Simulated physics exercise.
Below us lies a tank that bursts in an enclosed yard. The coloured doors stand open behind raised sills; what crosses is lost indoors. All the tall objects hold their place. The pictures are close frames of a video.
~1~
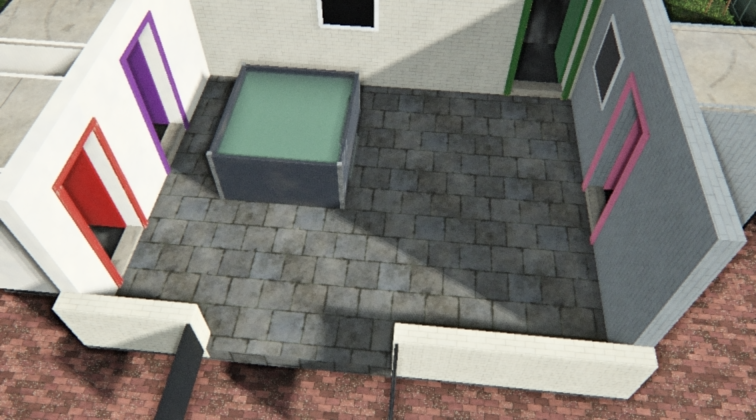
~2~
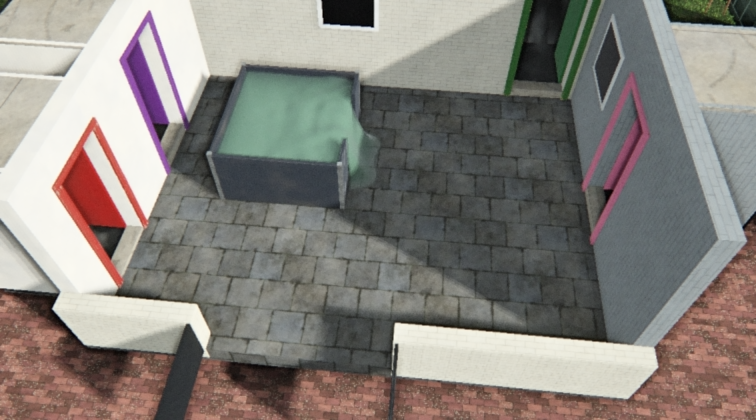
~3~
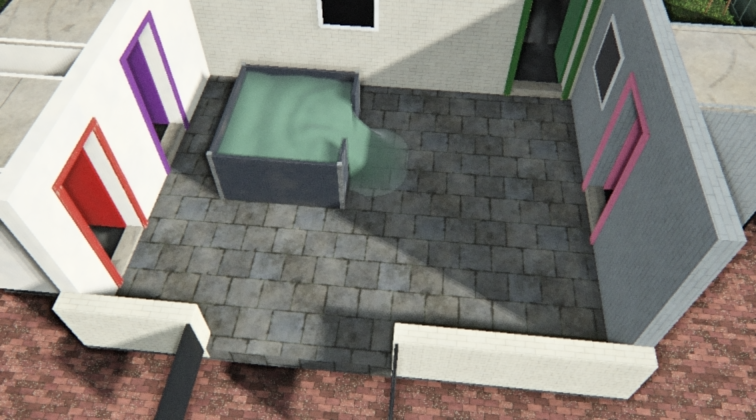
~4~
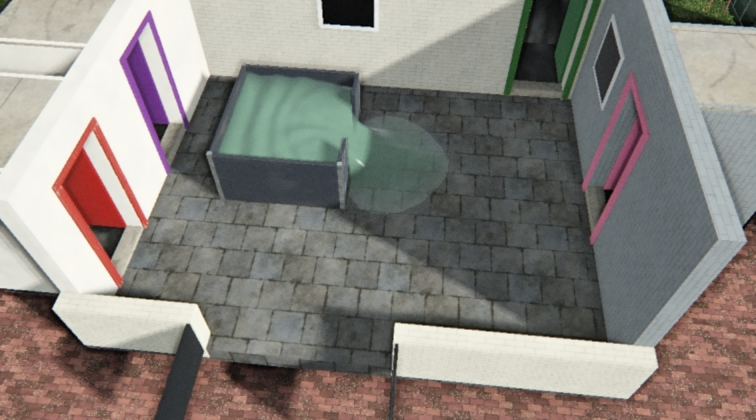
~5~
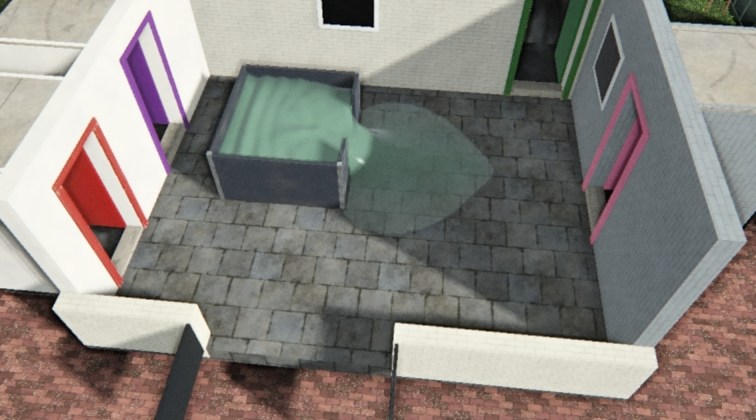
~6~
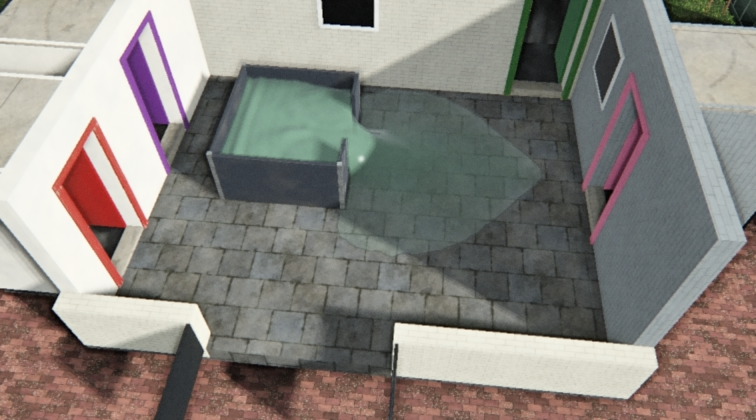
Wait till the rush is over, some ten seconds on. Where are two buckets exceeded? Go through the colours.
In the end: The green door takes more than that; the purple door stays under that; the red door takes more than that; the pink door takes more than that.
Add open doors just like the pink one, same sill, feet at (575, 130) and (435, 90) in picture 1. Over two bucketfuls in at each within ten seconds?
One after the other: Lets more in, keeps below it.
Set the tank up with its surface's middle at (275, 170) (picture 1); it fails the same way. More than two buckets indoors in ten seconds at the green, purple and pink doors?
My reading: Green passes that mark; purple lets less in; pink is over.
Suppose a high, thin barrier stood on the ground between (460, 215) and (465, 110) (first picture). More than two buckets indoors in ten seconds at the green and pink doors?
In short: The green one stays under, the pink one lets less in.
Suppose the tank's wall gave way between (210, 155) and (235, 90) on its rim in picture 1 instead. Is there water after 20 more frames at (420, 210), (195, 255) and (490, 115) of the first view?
As listed: No water, under water, no water.
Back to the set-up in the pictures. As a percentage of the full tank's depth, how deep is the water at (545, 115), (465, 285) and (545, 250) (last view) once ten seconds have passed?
About 8, 10 and 10 per cent.
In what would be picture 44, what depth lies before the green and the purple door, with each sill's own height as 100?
Roughly 70 per cent, then 0 per cent.
A moment on, water covers 45 % of the floor; the green door wet at the sill, nothing in, the purple door not reached, the red door not reached, the pink door under two buckets in.
Next, water covers 50 % of the floor; the green door over two buckets in, the purple door not reached, the red door not reached, the pink door over two buckets in.
Then, water covers 55 % of the floor; the green door far over two buckets in, the purple door not reached, the red door not reached, the pink door far over two buckets in.
Later, water covers 90 % of the floor; the green door far over two buckets in, the purple door not reached, the red door wet at the sill, nothing in, the pink door far over two buckets in.
In the end, water covers 100 % of the floor; the green door far over two buckets in, the purple door wet at the sill, nothing in, the red door far over two buckets in, the pink door far over two buckets in.
